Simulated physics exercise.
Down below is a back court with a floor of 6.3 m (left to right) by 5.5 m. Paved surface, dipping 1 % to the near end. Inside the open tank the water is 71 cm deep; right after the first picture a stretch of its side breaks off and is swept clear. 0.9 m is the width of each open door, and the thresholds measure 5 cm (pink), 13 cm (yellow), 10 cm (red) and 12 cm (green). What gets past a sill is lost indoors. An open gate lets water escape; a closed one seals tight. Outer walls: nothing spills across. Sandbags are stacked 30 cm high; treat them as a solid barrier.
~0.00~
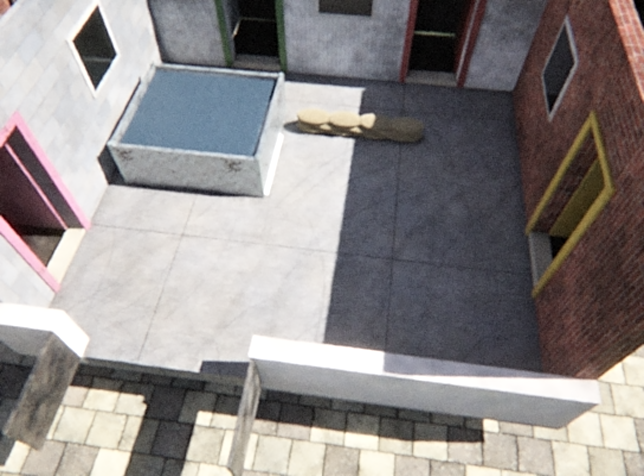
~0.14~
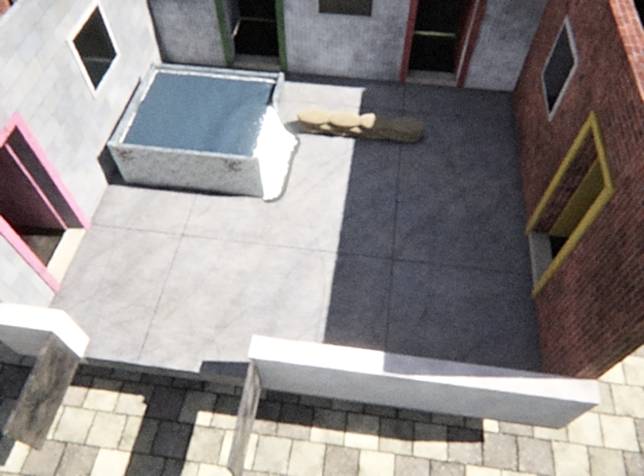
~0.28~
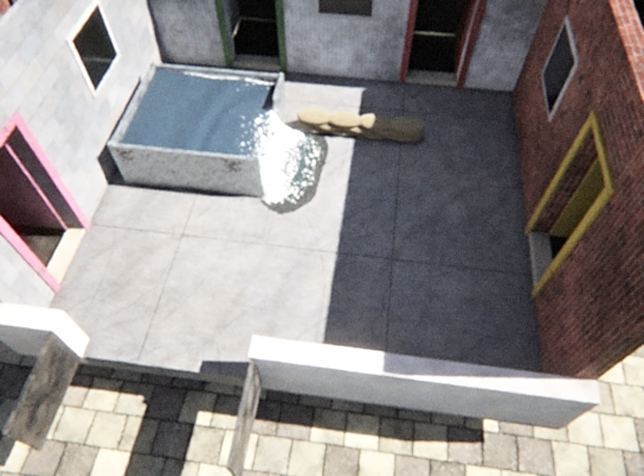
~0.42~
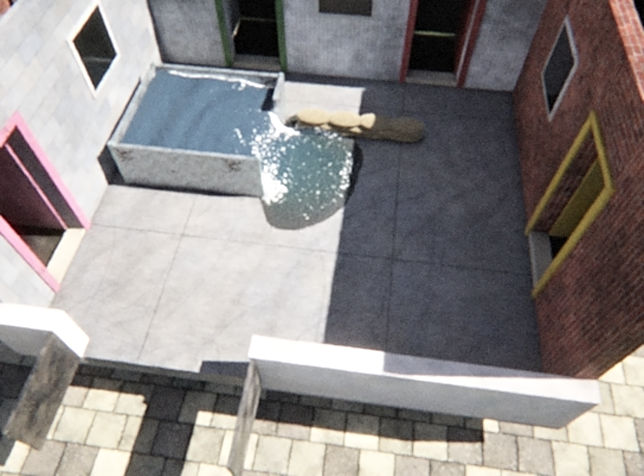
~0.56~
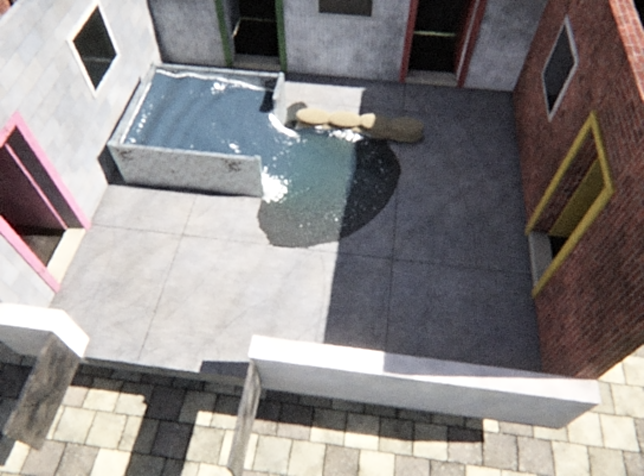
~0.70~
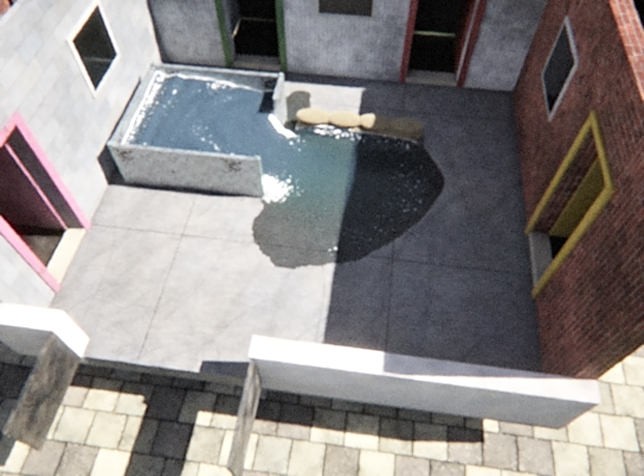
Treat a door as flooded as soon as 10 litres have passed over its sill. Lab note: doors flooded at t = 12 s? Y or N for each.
At the end, pink door: The total grows larger than the cap. Yellow door: The total grows larger than the cap. Red door: The total remains smaller than the cap. Green door: The total remains smaller than the cap.
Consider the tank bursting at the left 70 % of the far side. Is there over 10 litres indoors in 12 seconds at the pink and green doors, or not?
So pink ends up short of it and green ends up past the limit.
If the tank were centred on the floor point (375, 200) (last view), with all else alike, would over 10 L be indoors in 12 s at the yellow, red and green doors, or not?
Result - yellow door exceeds it, red door exceeds it, green door does not exceed it.
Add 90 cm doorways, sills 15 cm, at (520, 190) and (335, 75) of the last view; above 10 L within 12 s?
The first door gets there and the second falls short.
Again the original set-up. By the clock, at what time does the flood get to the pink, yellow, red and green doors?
Pink: 6.0 s; yellow: 1.3 s; red: 2.6 s; green: 4.5 s.
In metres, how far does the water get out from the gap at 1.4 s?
About 4.0 m out.
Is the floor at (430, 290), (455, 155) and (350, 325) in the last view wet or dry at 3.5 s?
Soaked, soaked, soaked.
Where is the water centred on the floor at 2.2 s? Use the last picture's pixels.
The water's centre is around (321, 180).
After 1.4 s water covers 35 % of the floor and is deepest (36 cm) near (276, 179); pink door not reached, yellow door 14 cm at the sill, 0 L in, red door not reached, green door not reached.
After 2.2 s water covers 50 % of the floor and is deepest (36 cm) near (512, 185); pink door not reached, yellow door 26 cm at the sill, 29 L in, red door not reached, green door not reached.
After 3.5 s water covers 50 % of the floor and is deepest (32 cm) near (532, 397); pink door not reached, yellow door 19 cm at the sill, 74 L in, red door 9 cm at the sill, 0 L in, green door not reached.
After 7.0 s water covers 95 % of the floor and is deepest (17 cm) near (114, 199); pink door 13 cm at the sill, 23 L in, yellow door 10 cm at the sill, 88 L in, red door 8 cm at the sill, 1 L in, green door 4 cm at the sill, 0 L in.
After 12.0 s water covers 95 % of the floor and is deepest (11 cm) near (192, 99); pink door 9 cm at the sill, 117 L in, yellow door 7 cm at the sill, 88 L in, red door 3 cm at the sill, 1 L in, green door 10 cm at the sill, 0 L in.
